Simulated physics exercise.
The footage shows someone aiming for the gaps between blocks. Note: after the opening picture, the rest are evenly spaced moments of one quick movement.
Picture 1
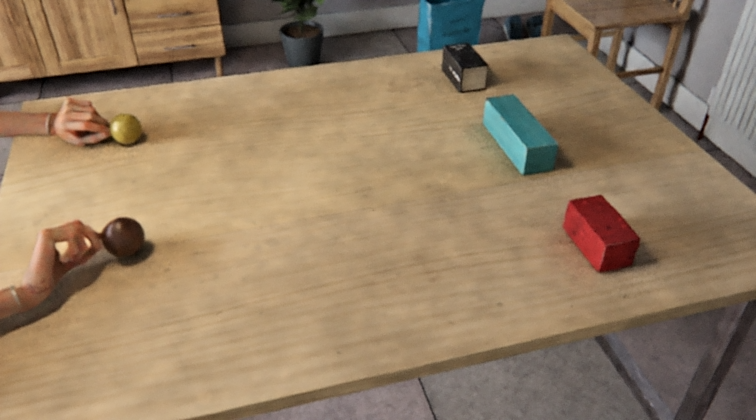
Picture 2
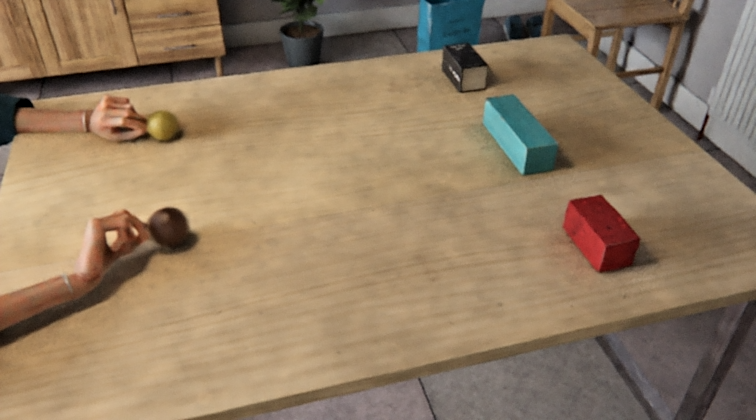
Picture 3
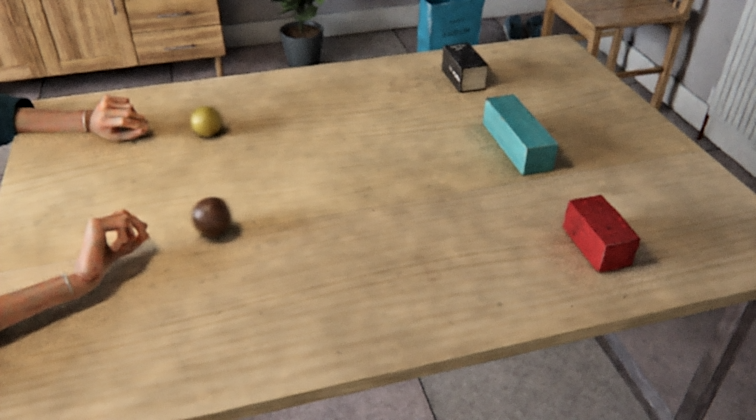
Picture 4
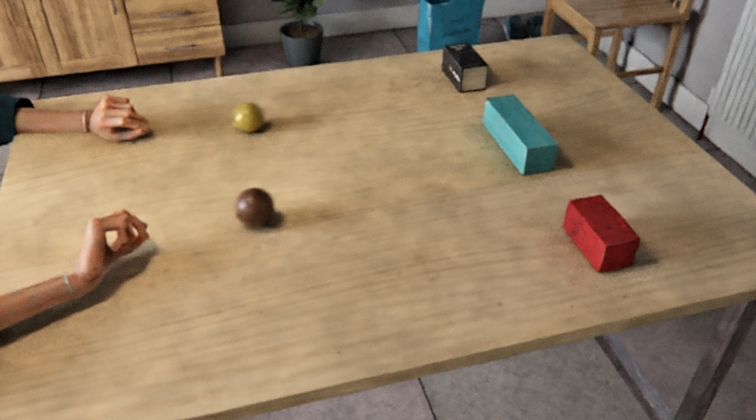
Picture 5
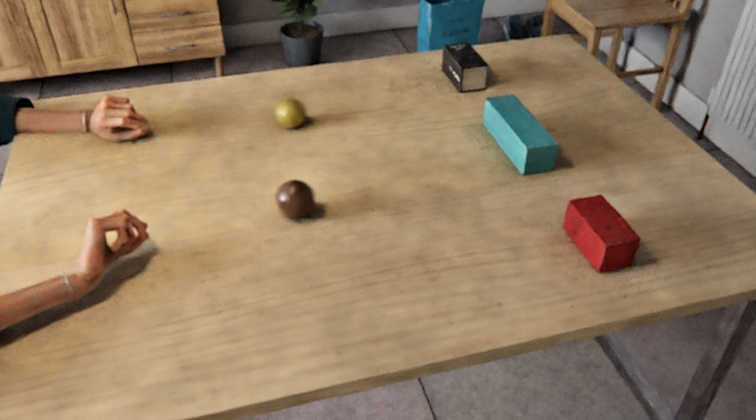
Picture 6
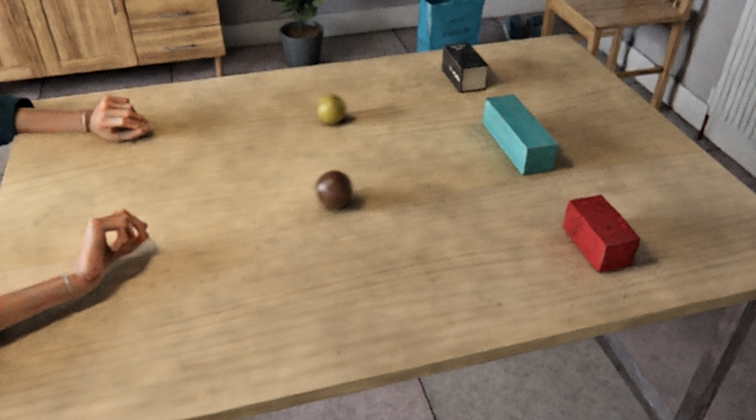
Brown ball and yellow ball rolling rightward across a wooden table after two hands release them, with three blocks standing opposite.
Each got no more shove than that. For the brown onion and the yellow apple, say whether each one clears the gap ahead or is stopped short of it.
Brown onion: Stopped short; yellow apple: Clears it.
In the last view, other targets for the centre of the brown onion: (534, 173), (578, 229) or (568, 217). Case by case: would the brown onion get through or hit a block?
Aim one through, aim two blocked, aim three blocked.
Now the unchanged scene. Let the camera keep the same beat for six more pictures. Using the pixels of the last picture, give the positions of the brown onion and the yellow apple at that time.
The first one at (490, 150), the second at (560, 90).
Then, 0.54 s on from there, brown onion coming back near (473, 150); yellow apple heading on near (666, 81).
In the end, the brown onion bounces off; the yellow apple rolls through.
